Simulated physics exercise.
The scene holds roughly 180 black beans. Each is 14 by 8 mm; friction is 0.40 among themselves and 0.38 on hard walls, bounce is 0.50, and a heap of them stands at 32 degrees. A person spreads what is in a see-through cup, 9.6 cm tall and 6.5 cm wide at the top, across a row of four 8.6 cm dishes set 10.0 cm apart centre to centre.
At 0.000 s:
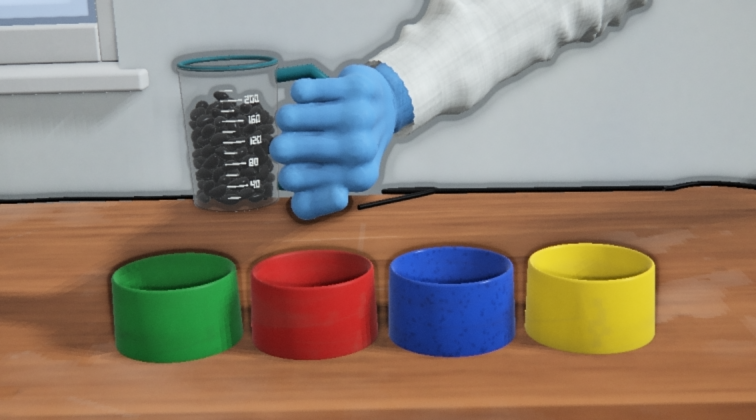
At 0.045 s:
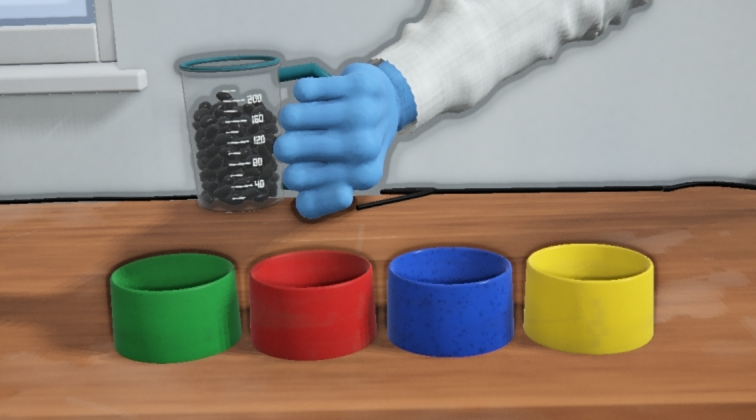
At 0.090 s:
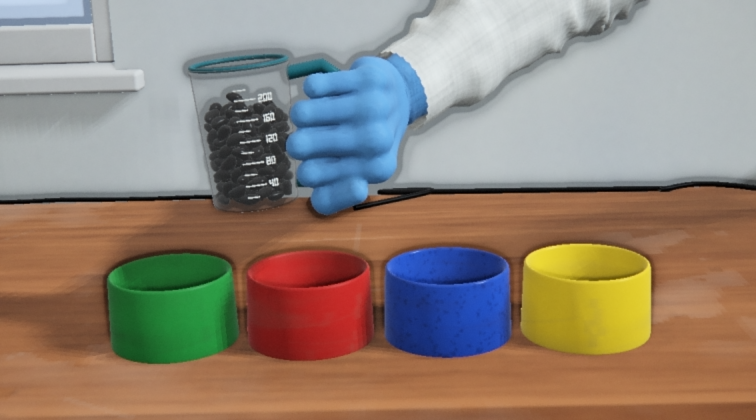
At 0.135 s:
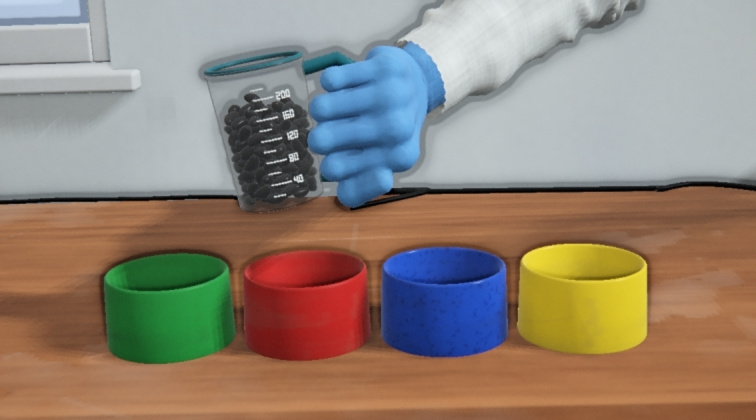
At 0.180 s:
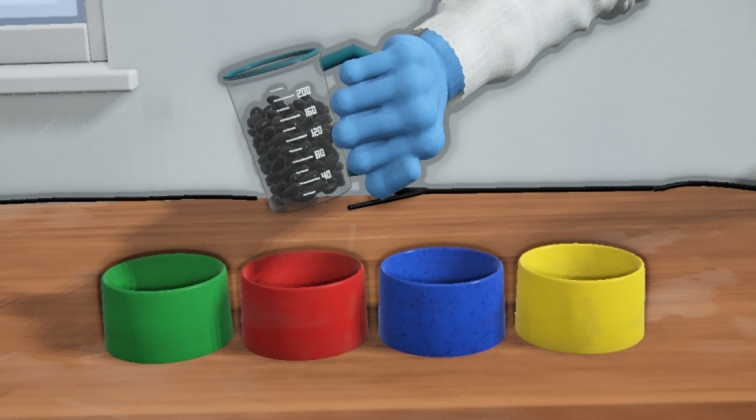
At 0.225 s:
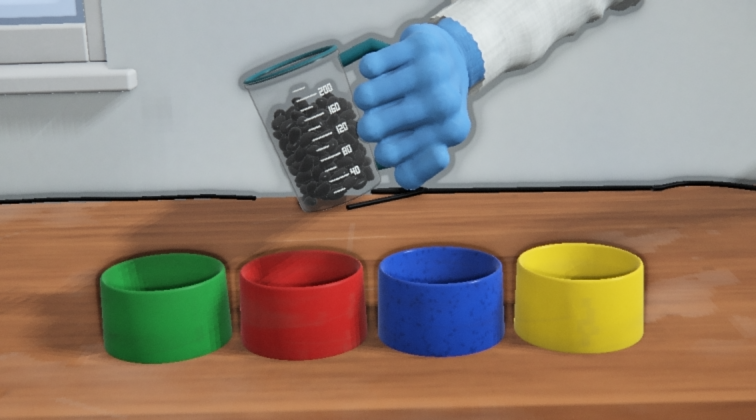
A gloved hand moves a clear cup of black beans right while tilting it leftward.
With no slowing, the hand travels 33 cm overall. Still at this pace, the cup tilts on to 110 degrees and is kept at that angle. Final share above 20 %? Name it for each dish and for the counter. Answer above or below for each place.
Red: Below, blue: Below, green: Below, yellow: Above, counter: Below.
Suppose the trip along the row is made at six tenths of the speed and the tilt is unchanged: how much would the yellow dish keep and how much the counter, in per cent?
Shares: Yellow 80, counter 10.
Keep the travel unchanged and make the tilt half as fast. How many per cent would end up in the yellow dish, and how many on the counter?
The yellow dish would get 100 and the counter 0.
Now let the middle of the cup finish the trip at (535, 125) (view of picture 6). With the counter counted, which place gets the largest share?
The largest share goes to blue.
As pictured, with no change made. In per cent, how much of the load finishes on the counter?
I'd reckon around 0 per cent.
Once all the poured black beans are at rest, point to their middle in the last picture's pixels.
Approximately (582, 297) in the last picture.
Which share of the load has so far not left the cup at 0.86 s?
100 per cent.
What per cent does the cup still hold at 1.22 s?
Somewhere near 70 per cent.
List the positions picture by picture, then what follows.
In the first picture, cup at (232, 133), tilt 0 degrees, lip at (180, 65), moved 0.0 cm; middle of the pieces at (226, 147); green dish at (174, 272); red dish at (312, 269); blue dish at (451, 266); yellow dish at (591, 263).
In the second picture, cup at (236, 133), tilt 1 degrees, lip at (182, 66), moved 0.3 cm; middle of the pieces at (229, 147).
In the third picture, cup at (248, 133), tilt 4 degrees, lip at (191, 68), moved 1.4 cm; middle of the pieces at (242, 147).
In the fourth picture, cup at (268, 132), tilt 9 degrees, lip at (207, 72), moved 3.0 cm; middle of the pieces at (264, 147).
In the fifth picture, cup at (292, 131), tilt 14 degrees, lip at (226, 77), moved 4.8 cm; middle of the pieces at (288, 147).
In the sixth picture, cup at (317, 130), tilt 19 degrees, lip at (246, 82), moved 6.6 cm; middle of the pieces at (315, 146); green dish at (163, 273); red dish at (301, 269); blue dish at (440, 266); yellow dish at (579, 262). Its pace works out near 115 degrees a second; the hand travels 40 cm a second.
After 0.61 s, tilt 63 degrees; cup holds 100 %.
After 0.86 s, tilt 92 degrees; cup holds 100 %.
Then, at 1.22 s, tilt 110 degrees; cup holds 70 %, yellow 25 %.
At rest (2.6 s), red 0 %, blue 0 %, green 0 %, yellow 100 %, counter 0 %.
